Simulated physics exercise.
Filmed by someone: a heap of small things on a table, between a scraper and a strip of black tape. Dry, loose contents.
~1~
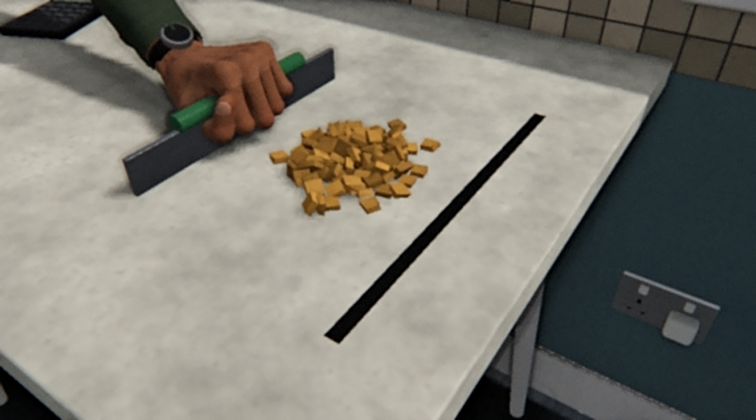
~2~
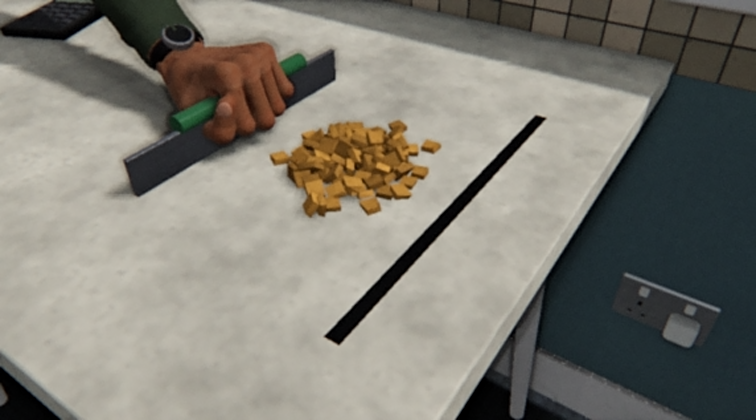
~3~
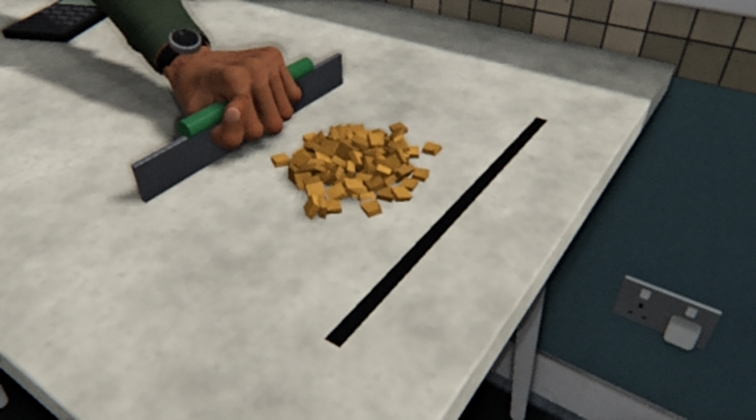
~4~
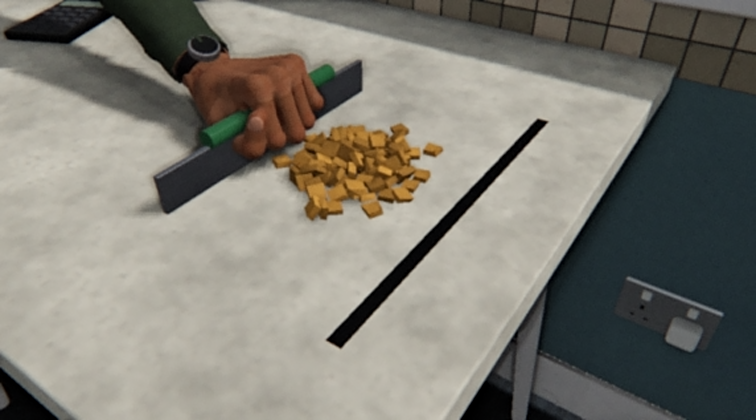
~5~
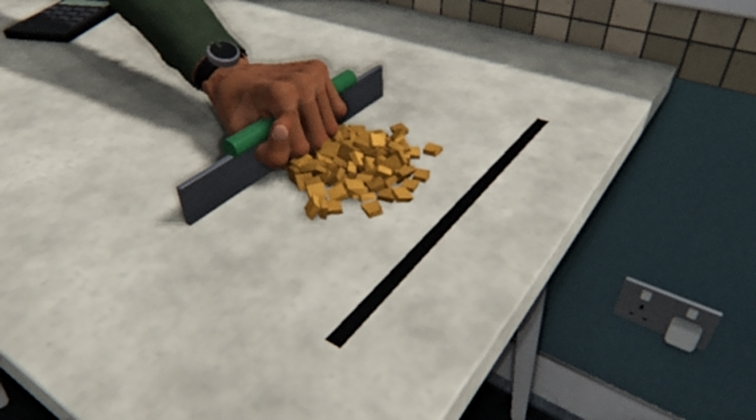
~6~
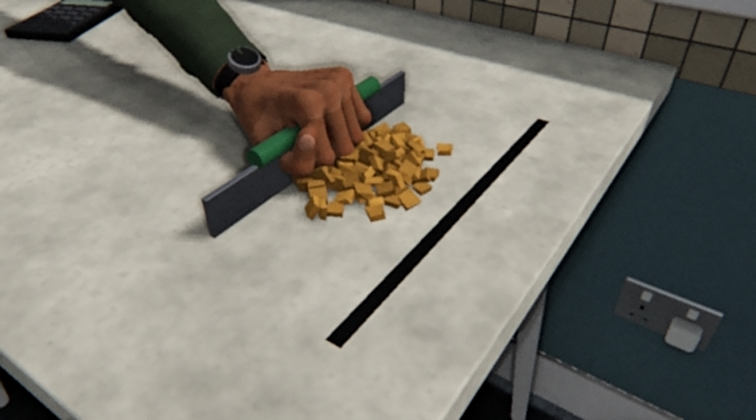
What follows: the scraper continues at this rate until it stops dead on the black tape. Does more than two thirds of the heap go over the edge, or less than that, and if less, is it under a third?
No, under a third goes over.
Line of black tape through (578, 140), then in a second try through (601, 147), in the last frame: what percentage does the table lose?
The shares are 70 and 100 percent, in that order.
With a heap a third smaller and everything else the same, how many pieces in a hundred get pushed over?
Estimate: Around 0 %.
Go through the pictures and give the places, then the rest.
In the first frame, scraper at (148, 166), at rest; black tape at (533, 122), about a palm's width from the edge; edge at (553, 244); the heap at (360, 157), cereal squares.
In the second frame, scraper at (149, 167), at rest.
In the third frame, scraper at (157, 172); the heap at (362, 160).
In the fourth frame, scraper at (179, 183).
In the fifth frame, scraper at (201, 193); the heap at (363, 161), a stray few pushed along.
In the sixth frame, scraper at (226, 205); black tape at (537, 128); edge at (556, 249); the heap at (368, 161), nearly all pushed along.
Soon after the last picture, scraper still moving, near (393, 150); heap all on the table, its front near (490, 212).
A little later, scraper stopped at the black tape; heap a stray few over the edge.
Later still, scraper stopped at the black tape; heap a small part over the edge.
At rest, scraper stopped at the black tape; heap a small part over the edge.
